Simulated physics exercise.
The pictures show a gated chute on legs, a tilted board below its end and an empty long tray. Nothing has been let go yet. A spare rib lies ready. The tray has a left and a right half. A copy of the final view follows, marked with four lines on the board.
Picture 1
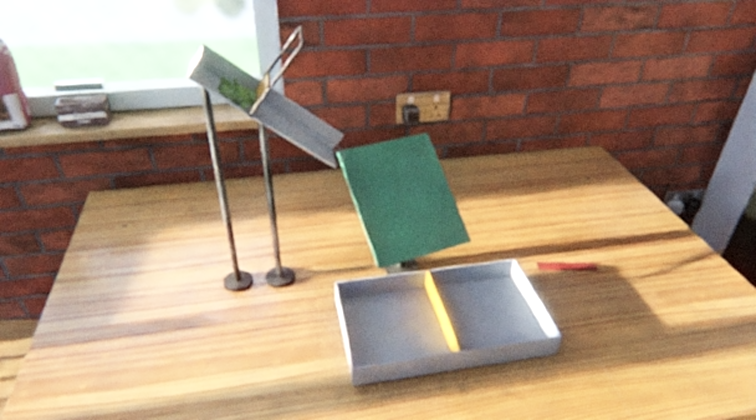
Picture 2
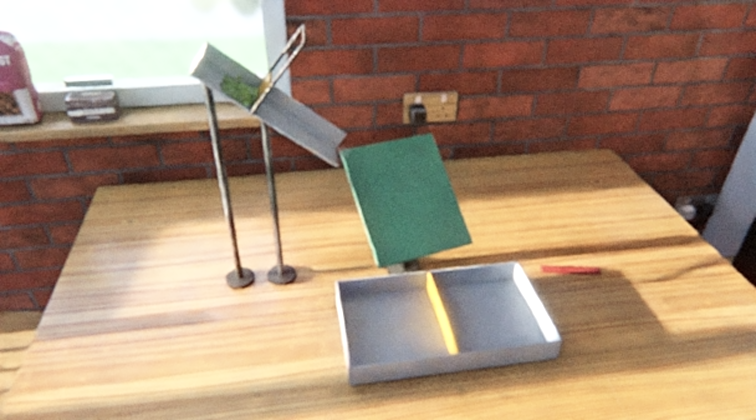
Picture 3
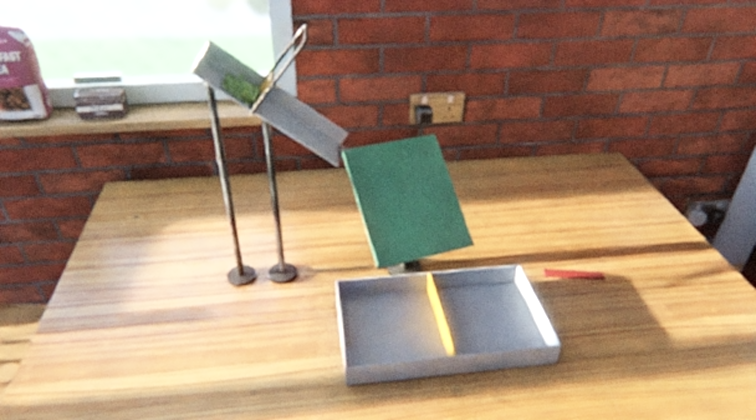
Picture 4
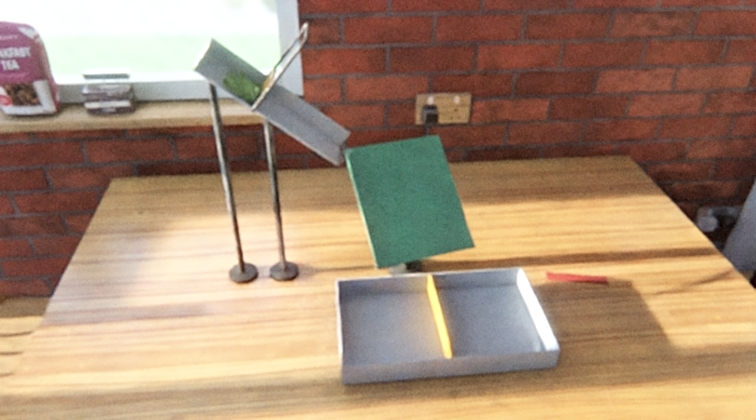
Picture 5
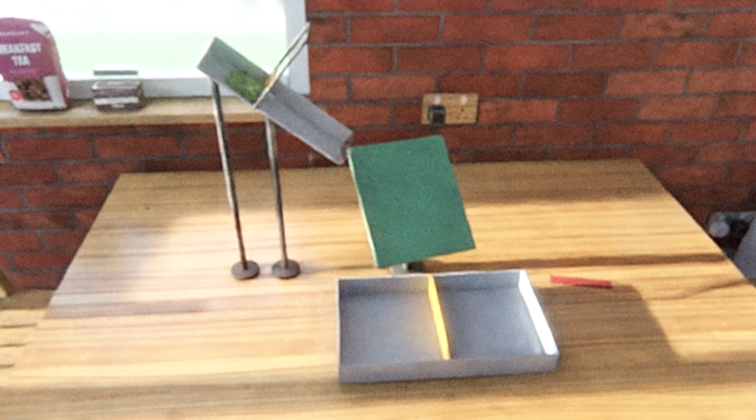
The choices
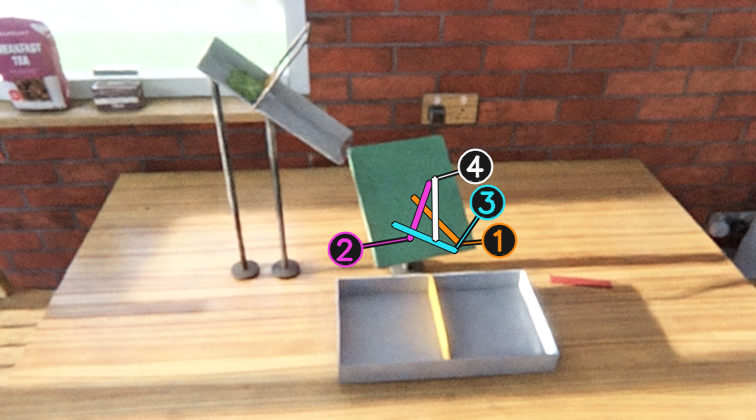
On a wooden table by a brick wall, a raised chute holding a green load slopes toward a tilted green board behind an empty divided tray; the viewpoint shifts slightly while the objects stay still.
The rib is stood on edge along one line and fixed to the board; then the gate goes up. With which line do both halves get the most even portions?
The answer is line 4.
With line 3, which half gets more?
Right.
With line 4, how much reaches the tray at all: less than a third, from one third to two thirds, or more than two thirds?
Line 4 gives more than two thirds.
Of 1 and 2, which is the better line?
1 it is.
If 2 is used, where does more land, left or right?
Left.
On the marked copy, line 1 from (414, 197) to (459, 243); line 2 from (429, 183) to (409, 238); line 3 from (394, 224) to (454, 250); line 4 from (434, 179) to (435, 238).
For line 1, of what is caught, close to a quarter in the left half, the bulk in the right.
For line 2, of what is caught, all but a few in the left half, only a few in the right.
For line 3, of what is caught, a small share in the left half, all but a few in the right.
For line 4, of what is caught, close to half in the left half, close to half in the right.
